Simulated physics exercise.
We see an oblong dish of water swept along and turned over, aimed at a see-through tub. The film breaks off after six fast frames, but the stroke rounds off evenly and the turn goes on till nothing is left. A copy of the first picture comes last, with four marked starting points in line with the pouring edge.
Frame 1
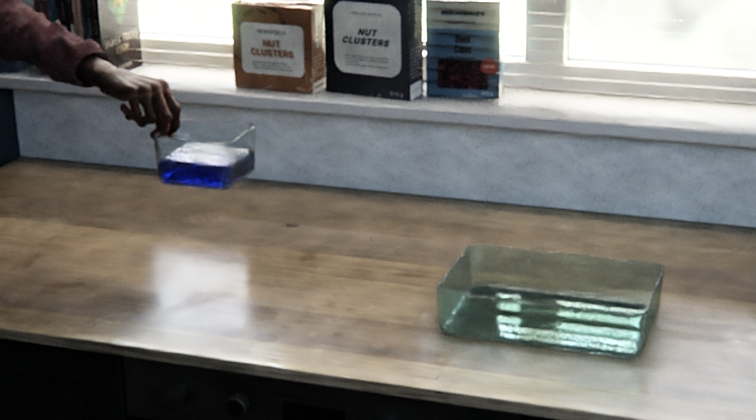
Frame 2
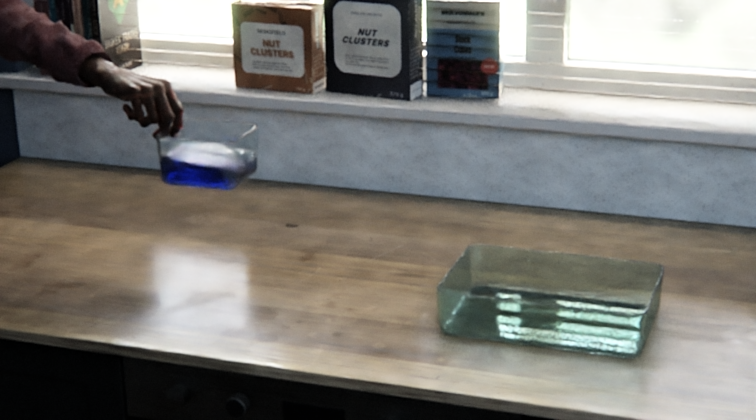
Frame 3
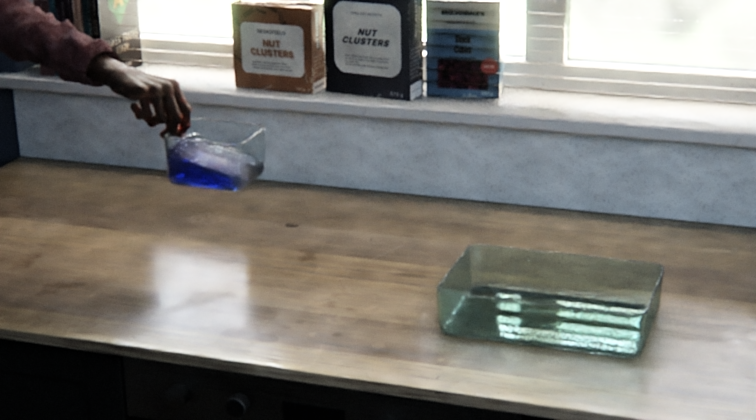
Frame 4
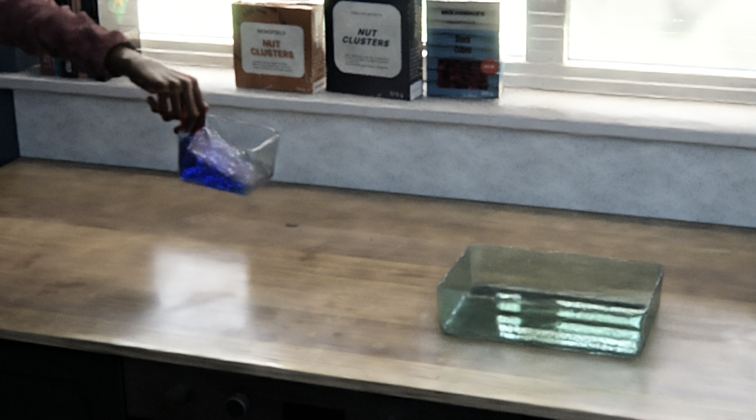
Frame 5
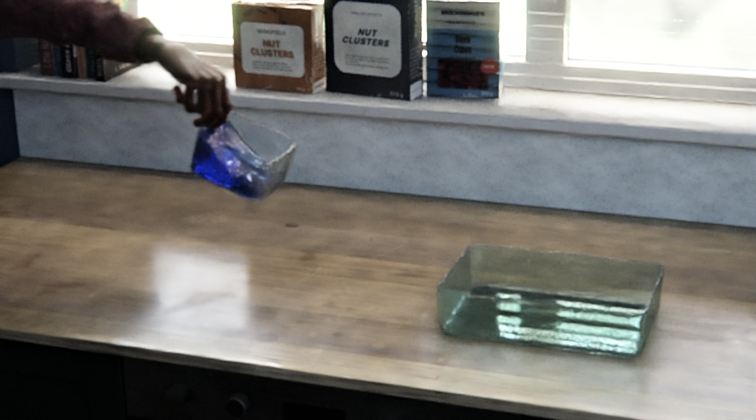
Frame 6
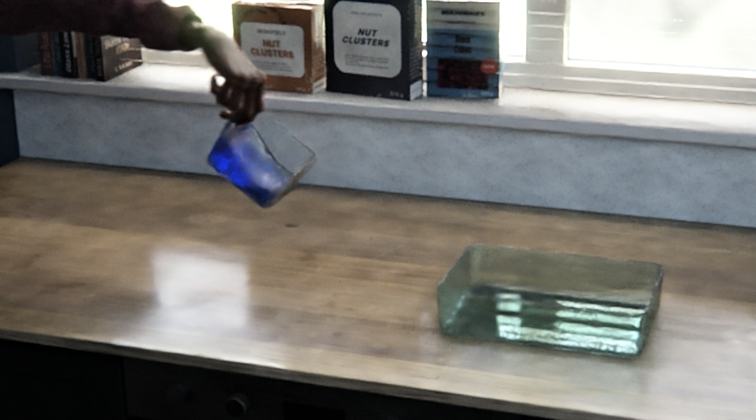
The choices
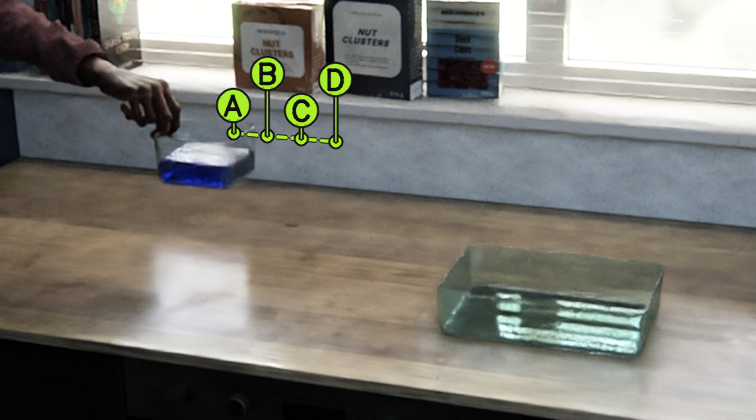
On a wooden counter, a hand carries a dish of blue liquid rightward, gradually tilting it.
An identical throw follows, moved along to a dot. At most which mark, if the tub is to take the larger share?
It is B.
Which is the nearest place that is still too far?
That would be A.
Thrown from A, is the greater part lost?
Yes, that goes wrong.
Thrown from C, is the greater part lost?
No.
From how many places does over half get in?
Three.
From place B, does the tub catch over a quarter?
Yes, clearly.
In lime, A at (233, 133); B at (267, 135); C at (301, 138); D at (335, 141).
For place A, about 16 % lands in the tub, 77 % falls short and 6 % goes beside or beyond.
For place B, about 69 % lands in the tub, 18 % falls short and 13 % goes beside or beyond.
For place C, about 77 % lands in the tub, 6 % falls short and 17 % goes beside or beyond.
For place D, about 70 % lands in the tub, 2 % falls short and 27 % goes beside or beyond.
